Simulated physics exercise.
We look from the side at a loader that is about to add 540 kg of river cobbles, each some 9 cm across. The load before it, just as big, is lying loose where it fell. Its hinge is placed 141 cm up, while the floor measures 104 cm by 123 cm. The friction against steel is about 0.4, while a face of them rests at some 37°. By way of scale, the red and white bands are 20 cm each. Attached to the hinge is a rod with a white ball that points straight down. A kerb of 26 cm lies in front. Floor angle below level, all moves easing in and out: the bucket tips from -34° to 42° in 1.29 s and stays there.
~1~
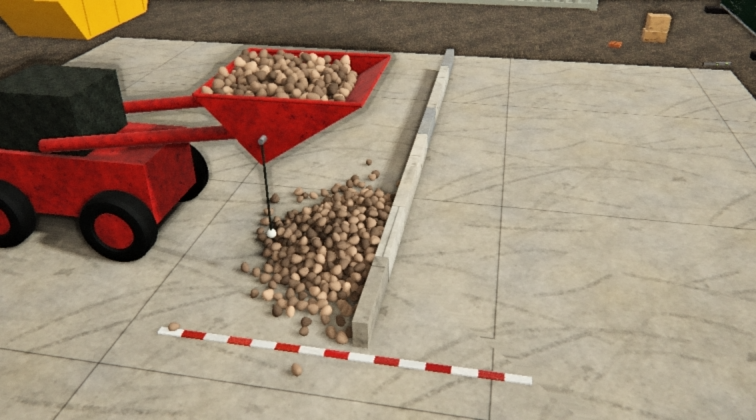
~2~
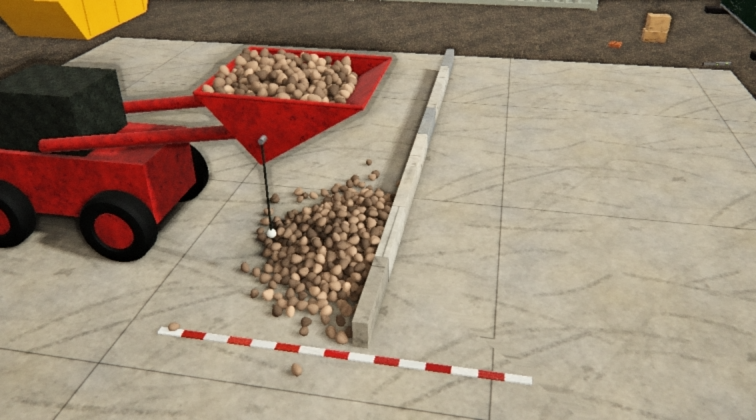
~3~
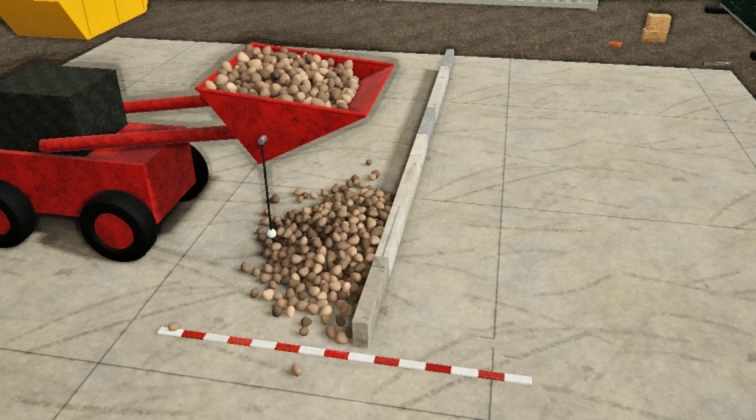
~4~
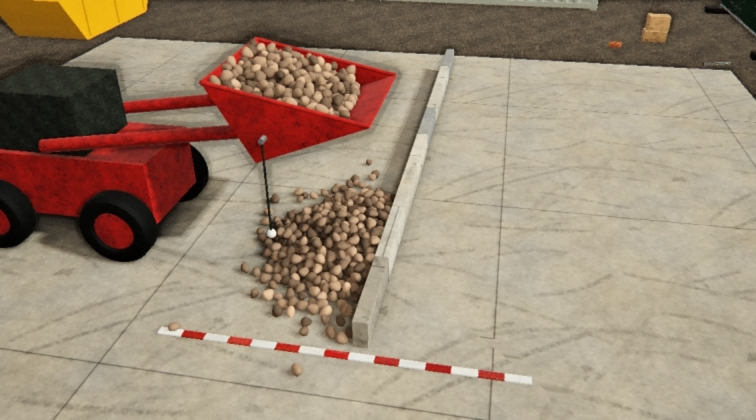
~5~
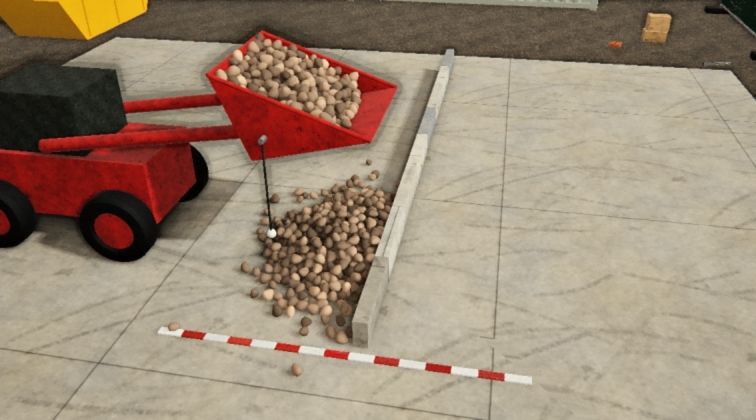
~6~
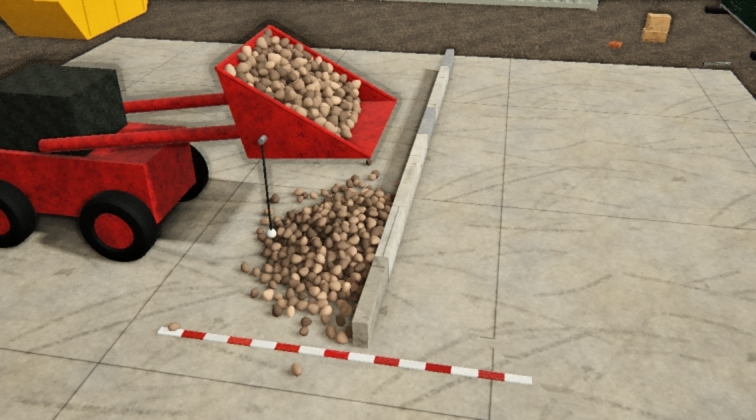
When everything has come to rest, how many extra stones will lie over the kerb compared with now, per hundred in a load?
About 61 per hundred.
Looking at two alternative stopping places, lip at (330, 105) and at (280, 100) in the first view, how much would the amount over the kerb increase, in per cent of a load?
The first position would add some 20 per cent, the second some 0.
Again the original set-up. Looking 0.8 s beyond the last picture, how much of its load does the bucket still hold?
Held: Around 45 % of the load.
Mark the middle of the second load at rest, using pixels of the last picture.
In the last view, somewhere near (417, 246).
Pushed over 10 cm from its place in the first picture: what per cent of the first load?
0 %.
Then, 0.4 s after the last picture the floor is at 30°; in per cent of one load, 99 in the bucket, 101 on this side of the kerb; the foremost stones are at (378, 248).
Then, 0.8 s after the last picture the floor is at 42°; in per cent of one load, 45 in the bucket, 147 on this side of the kerb, 8 over the kerb; the foremost stones are at (422, 241).
Then, 1.2 s after the last picture the floor is at 42°; in per cent of one load, 8 in the bucket, 153 on this side of the kerb, 39 over the kerb; the foremost stones are at (500, 254).
Then, 3.9 s after the last picture the floor is at 42°; in per cent of one load, 0 in the bucket, 139 on this side of the kerb, 61 over the kerb; the foremost stones are at (629, 266). Net gain over the kerb, 61.
